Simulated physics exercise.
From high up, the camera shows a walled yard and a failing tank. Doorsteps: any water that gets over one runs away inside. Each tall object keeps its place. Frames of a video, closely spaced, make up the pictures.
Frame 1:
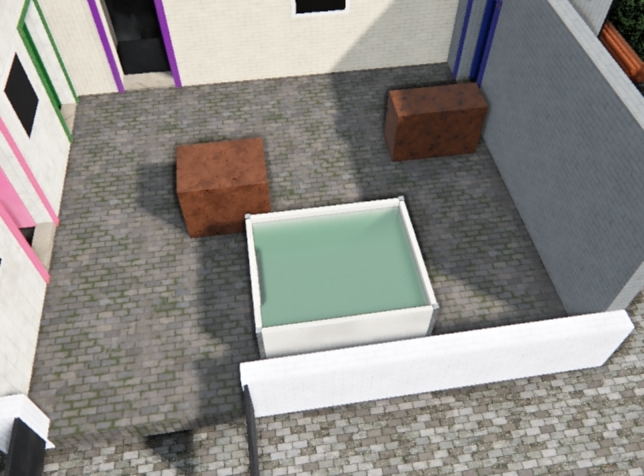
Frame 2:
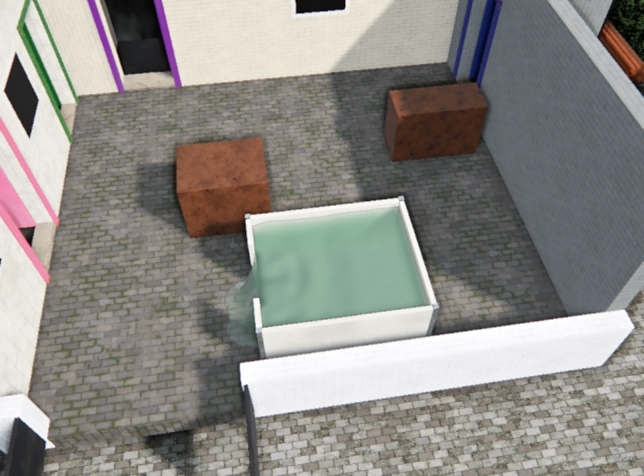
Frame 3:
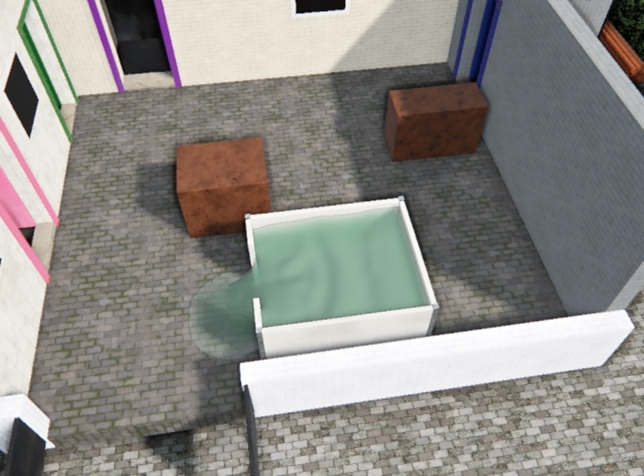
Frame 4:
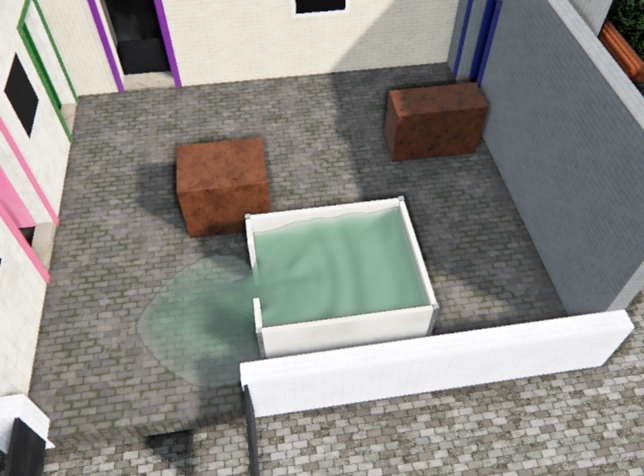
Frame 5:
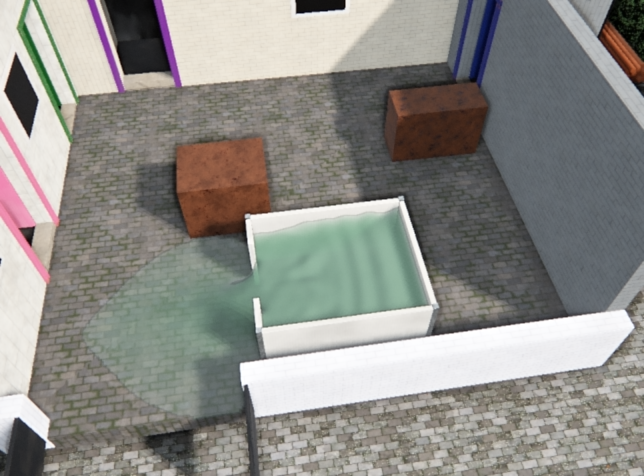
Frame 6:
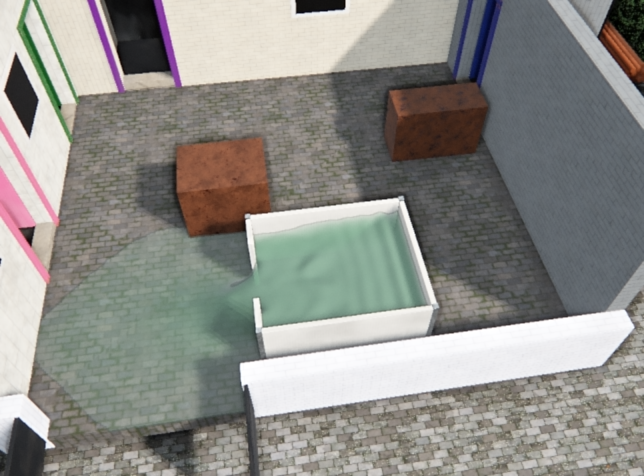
We see a paved, walled yard from above, where a white-sided tank of green water sits still, then water pours through a gap in its left side and fans out leftward across the paving in a widening, thinning sheet.
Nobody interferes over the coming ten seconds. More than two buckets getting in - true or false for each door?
Blue door: True; purple door: False; green door: True; pink door: True.
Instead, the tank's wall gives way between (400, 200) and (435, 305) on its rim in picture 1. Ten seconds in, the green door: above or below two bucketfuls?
Well, the green door crosses the line here.
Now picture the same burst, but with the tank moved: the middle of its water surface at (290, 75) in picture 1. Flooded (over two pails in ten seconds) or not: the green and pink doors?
The green one overshoots it, the pink one falls short.
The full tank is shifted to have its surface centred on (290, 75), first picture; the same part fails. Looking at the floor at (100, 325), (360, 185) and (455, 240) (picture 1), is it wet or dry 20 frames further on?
Points in order: Inundated; not reached; not reached.
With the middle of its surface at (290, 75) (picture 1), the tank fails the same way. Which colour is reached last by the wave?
That would be the one in blue.
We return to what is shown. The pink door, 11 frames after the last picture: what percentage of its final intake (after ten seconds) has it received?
I get 50 per cent.
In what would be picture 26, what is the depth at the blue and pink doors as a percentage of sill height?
0 and 130 %, in that order.
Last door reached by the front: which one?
Result: The blue door.
A moment on, water covers 25 % of the floor; the blue door not reached, the purple door not reached, the green door not reached, the pink door under two buckets in.
Next, water covers 30 % of the floor; the blue door not reached, the purple door not reached, the green door wet at the sill, nothing in, the pink door over two buckets in.
Then, water covers 35 % of the floor; the blue door not reached, the purple door wet at the sill, nothing in, the green door wet at the sill, nothing in, the pink door over two buckets in.
Later, water covers 60 % of the floor; the blue door not reached, the purple door wet at the sill, nothing in, the green door over two buckets in, the pink door over two buckets in.
In the end, water covers 80 % of the floor; the blue door over two buckets in, the purple door wet at the sill, nothing in, the green door over two buckets in, the pink door over two buckets in.
